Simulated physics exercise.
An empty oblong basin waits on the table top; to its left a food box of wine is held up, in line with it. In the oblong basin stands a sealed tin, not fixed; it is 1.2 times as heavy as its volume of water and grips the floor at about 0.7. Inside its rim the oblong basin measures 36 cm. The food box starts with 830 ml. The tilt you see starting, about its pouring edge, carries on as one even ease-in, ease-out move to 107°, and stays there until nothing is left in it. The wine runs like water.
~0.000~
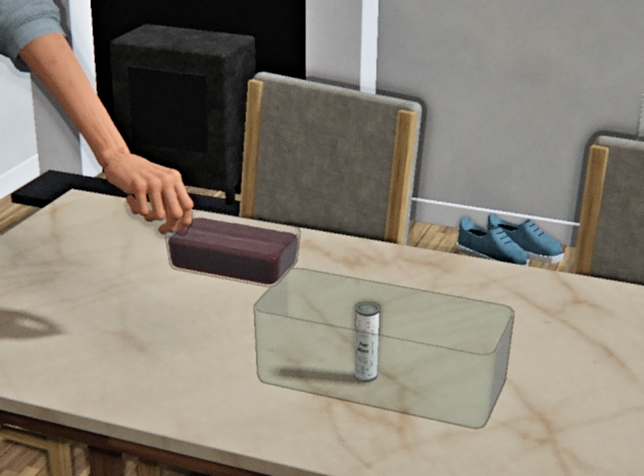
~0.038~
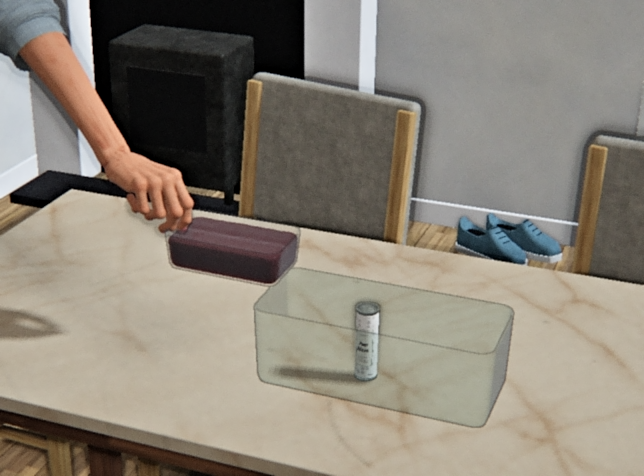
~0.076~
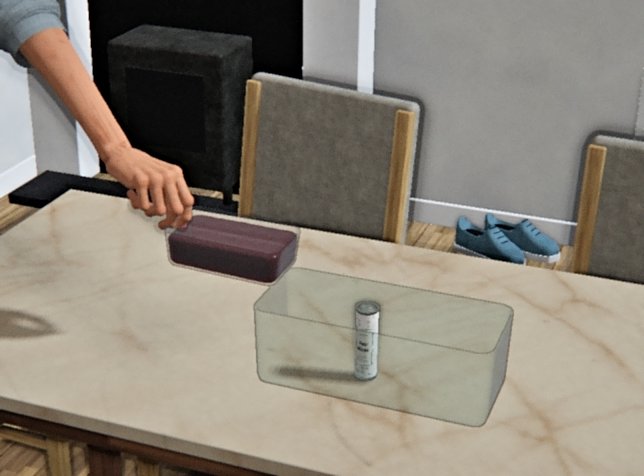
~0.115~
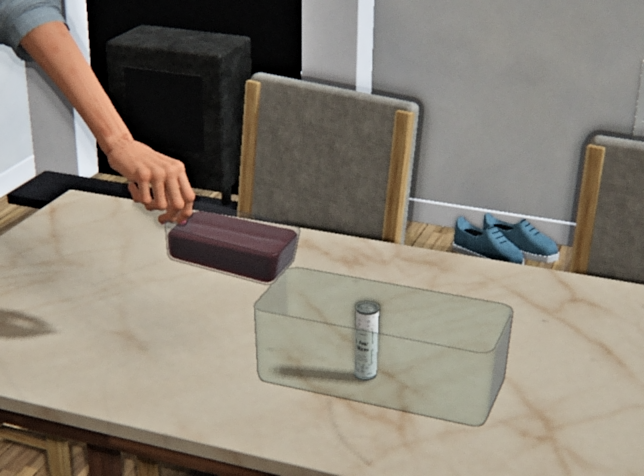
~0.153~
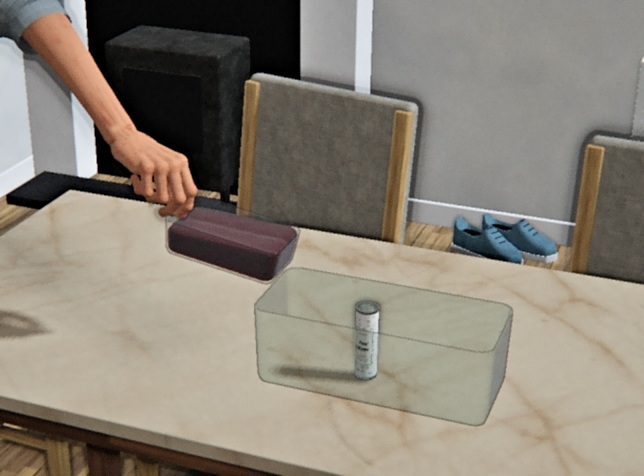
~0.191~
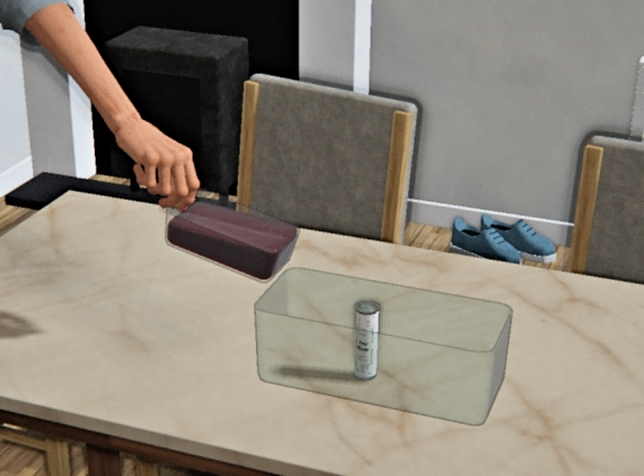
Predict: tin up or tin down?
It topples.
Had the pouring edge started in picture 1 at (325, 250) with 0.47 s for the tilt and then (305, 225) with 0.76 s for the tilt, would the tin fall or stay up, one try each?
First it remains upright; then it keeps standing.
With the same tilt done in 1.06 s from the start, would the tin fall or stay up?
Then it topples.
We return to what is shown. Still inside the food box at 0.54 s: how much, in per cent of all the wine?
About 30 per cent.
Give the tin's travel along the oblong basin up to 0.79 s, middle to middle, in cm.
Some 4 cm.
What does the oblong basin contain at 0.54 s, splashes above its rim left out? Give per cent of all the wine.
About 18 per cent.
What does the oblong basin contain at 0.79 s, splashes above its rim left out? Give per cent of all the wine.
Some 90 per cent.
By 0.54 s the tilt is 75° and 29 per cent is still to pour; the tin stands where it began.
By 0.79 s the tilt is 106° and 0 per cent is still to pour; the tin leans 44°.
By 1.06 s the tilt is 107° and 0 per cent is still to pour; the tin lies on its side.
By 1.35 s the tilt is 107° and 0 per cent is still to pour; the tin lies on its side.
At rest the tin lies on its side.
